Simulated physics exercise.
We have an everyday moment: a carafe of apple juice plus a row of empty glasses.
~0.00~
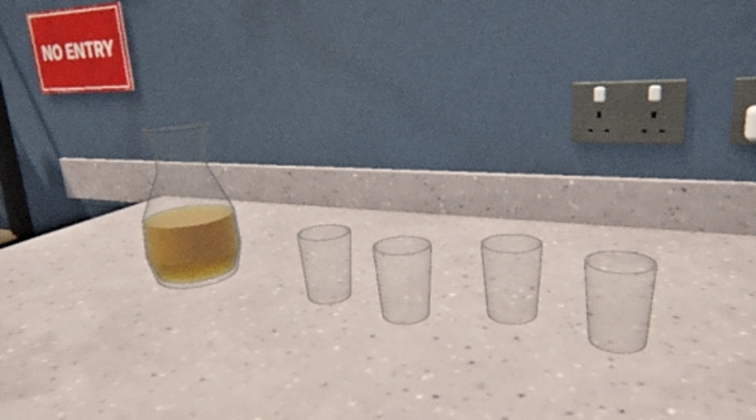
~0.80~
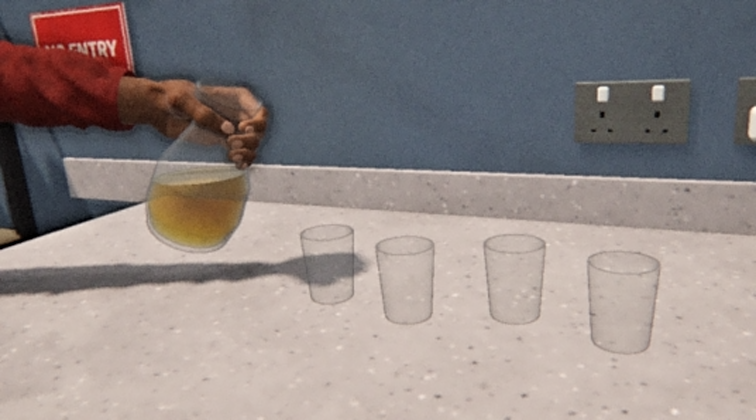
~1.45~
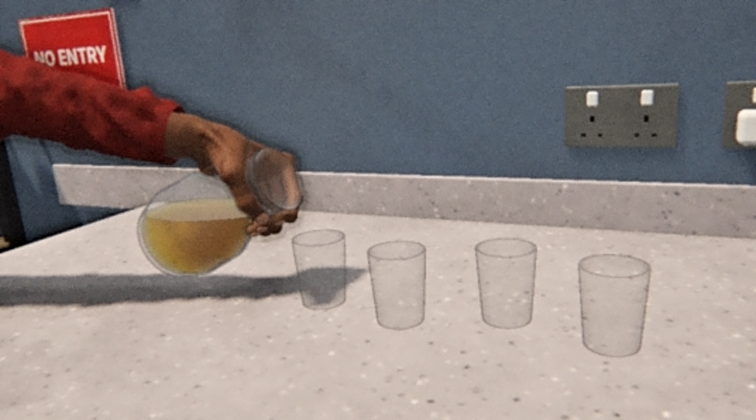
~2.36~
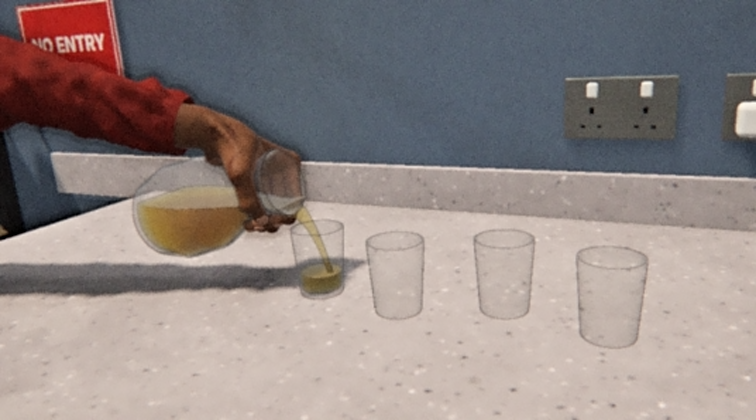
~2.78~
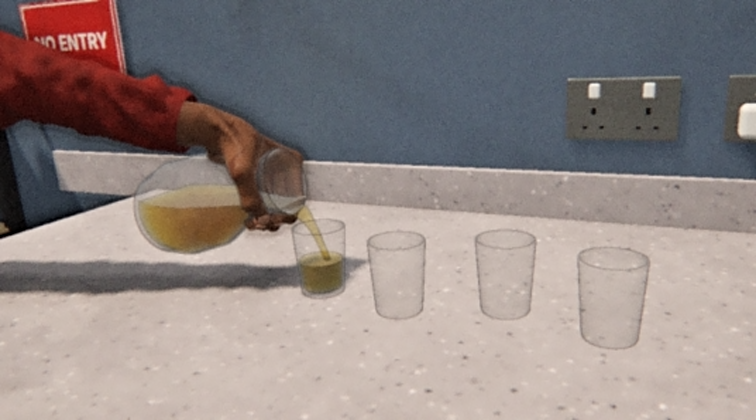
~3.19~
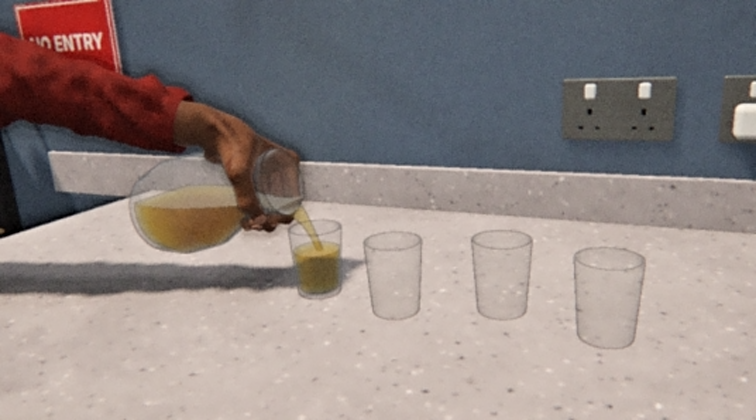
To begin with, a carafe of yellow juice stands on a speckled countertop to the left of four empty glasses. A hand in a red sleeve lifts the carafe, tilts it and brings its mouth near the leftmost glass. Juice then streams into that glass, its level rising past halfway.
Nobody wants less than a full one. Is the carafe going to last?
Sufficient.
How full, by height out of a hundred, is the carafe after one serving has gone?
Level: About 30 per cent.
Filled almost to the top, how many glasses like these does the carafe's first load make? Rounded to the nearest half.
Tally: Around 5.5.
After 3.6 s, the first is about three quarters full.
After 7.7 s, the first is done and the carafe has about three quarters of its load.
After 19.8 s, all four are full and about a quarter of the apple juice is over.
